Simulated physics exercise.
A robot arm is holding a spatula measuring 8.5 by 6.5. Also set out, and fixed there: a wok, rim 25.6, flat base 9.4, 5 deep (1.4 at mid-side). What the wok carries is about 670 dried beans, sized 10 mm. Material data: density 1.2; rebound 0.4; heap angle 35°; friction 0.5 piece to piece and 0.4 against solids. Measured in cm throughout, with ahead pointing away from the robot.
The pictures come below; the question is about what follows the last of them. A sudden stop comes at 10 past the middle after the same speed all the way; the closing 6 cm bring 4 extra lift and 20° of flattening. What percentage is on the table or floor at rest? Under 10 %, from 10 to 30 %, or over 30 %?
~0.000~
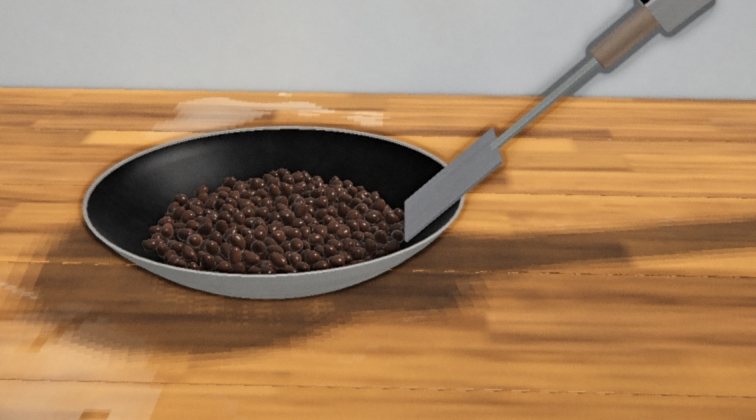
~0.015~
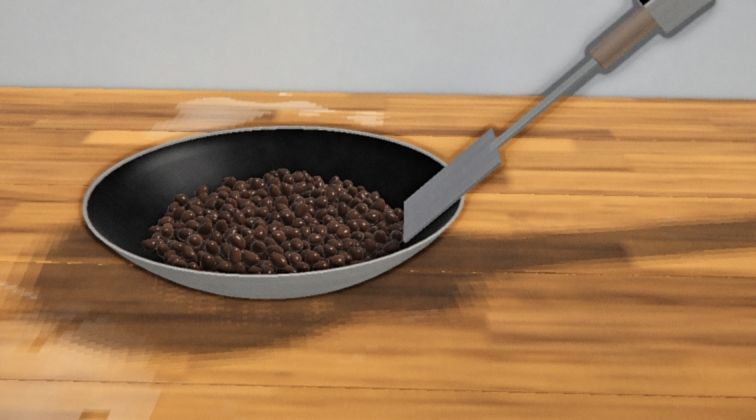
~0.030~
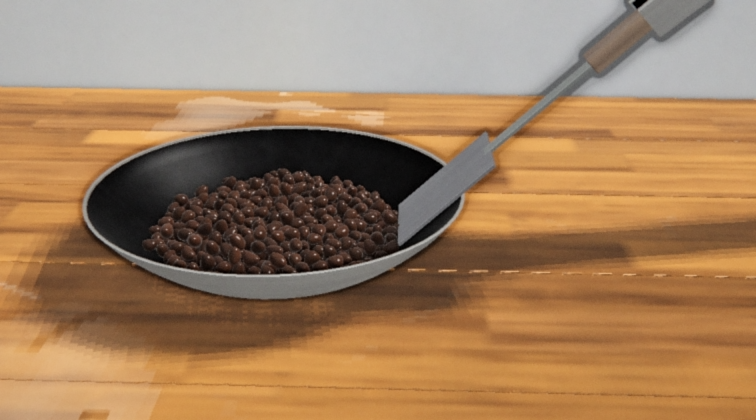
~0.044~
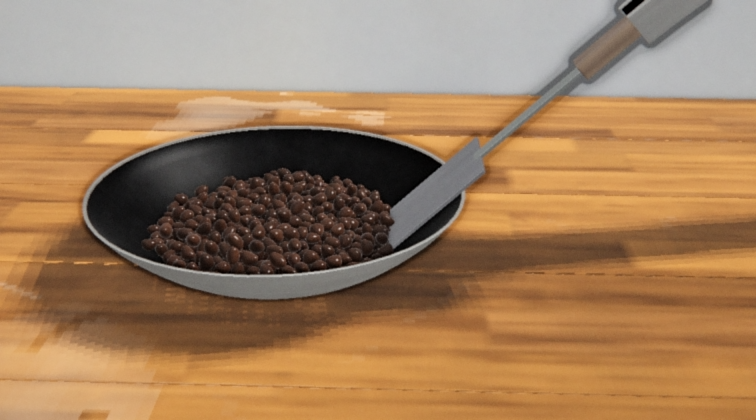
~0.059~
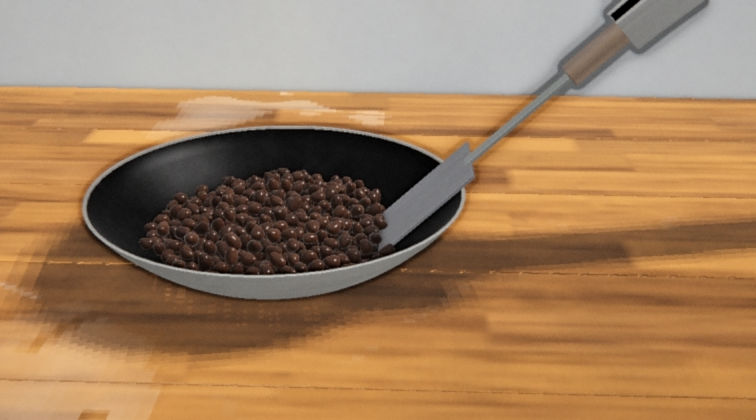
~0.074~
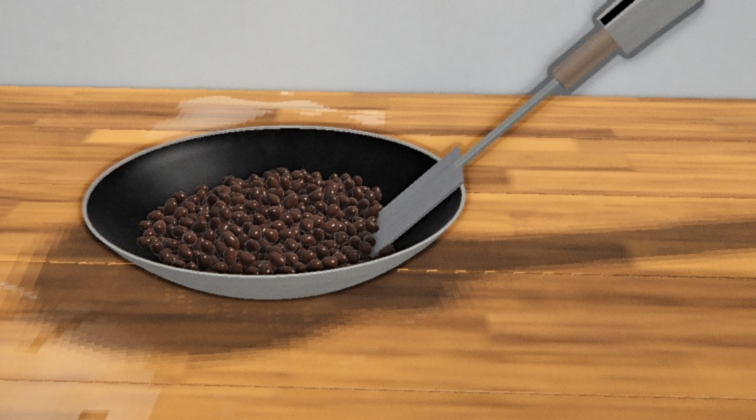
From 10 to 30 %.
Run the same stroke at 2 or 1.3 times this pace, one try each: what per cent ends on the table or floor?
Around 35 per cent, then around 25 per cent, would end on the table or floor.
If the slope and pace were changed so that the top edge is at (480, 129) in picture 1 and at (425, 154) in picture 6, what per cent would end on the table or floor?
30 per cent.
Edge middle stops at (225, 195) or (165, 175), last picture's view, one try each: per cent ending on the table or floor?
About 0 and 5 per cent.
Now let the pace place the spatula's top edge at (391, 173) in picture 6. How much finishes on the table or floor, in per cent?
About 40 per cent.
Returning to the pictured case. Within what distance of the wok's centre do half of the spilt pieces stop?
Roughly 20 cm from the middle.
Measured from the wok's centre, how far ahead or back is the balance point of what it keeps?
The balance point lies close to 3.0 cm ahead.
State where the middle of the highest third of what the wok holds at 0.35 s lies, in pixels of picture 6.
It is centred at about (151, 187).
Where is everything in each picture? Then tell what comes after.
The spatula top edge at (497, 144), sloping 44°; upper third of the load around (284, 218), from x 150 to 400, top at y 175; 670 in the wok, in the first picture.
The spatula top edge at (497, 145), sloping 44°; upper third of the load around (285, 218), from x 150 to 400, top at y 175, in the second picture.
The spatula top edge at (491, 148), sloping 44°; upper third of the load around (284, 218), from x 150 to 395, top at y 175, in the third picture.
The spatula top edge at (481, 154), sloping 44°; upper third of the load around (282, 217), from x 150 to 385, top at y 175, in the fourth picture.
The spatula top edge at (471, 159), sloping 44°; upper third of the load around (279, 215), from x 145 to 390, top at y 175, in the fifth picture.
The spatula top edge at (461, 163), sloping 44°; upper third of the load around (273, 214), from x 145 to 390, top at y 175; 670 in the wok, in the sixth picture.
After 0.21 s, sloping 44°, highest piece 6 above the table; 670 in the wok.
After 0.35 s, sloping 37°, highest piece 7 above the table; 660 in the wok, 10 on the blade or in flight.
After 0.61 s, sloping 24°, highest piece 6 above the table; 525 in the wok, 141 on the table or floor, 4 on the blade or in flight.
After 1.66 s, sloping 24°, highest piece 6 above the table; 525 in the wok, 145 on the table or floor.
In the end, 525 in the wok, 145 on the table or floor. That is 22 % on the table or floor.
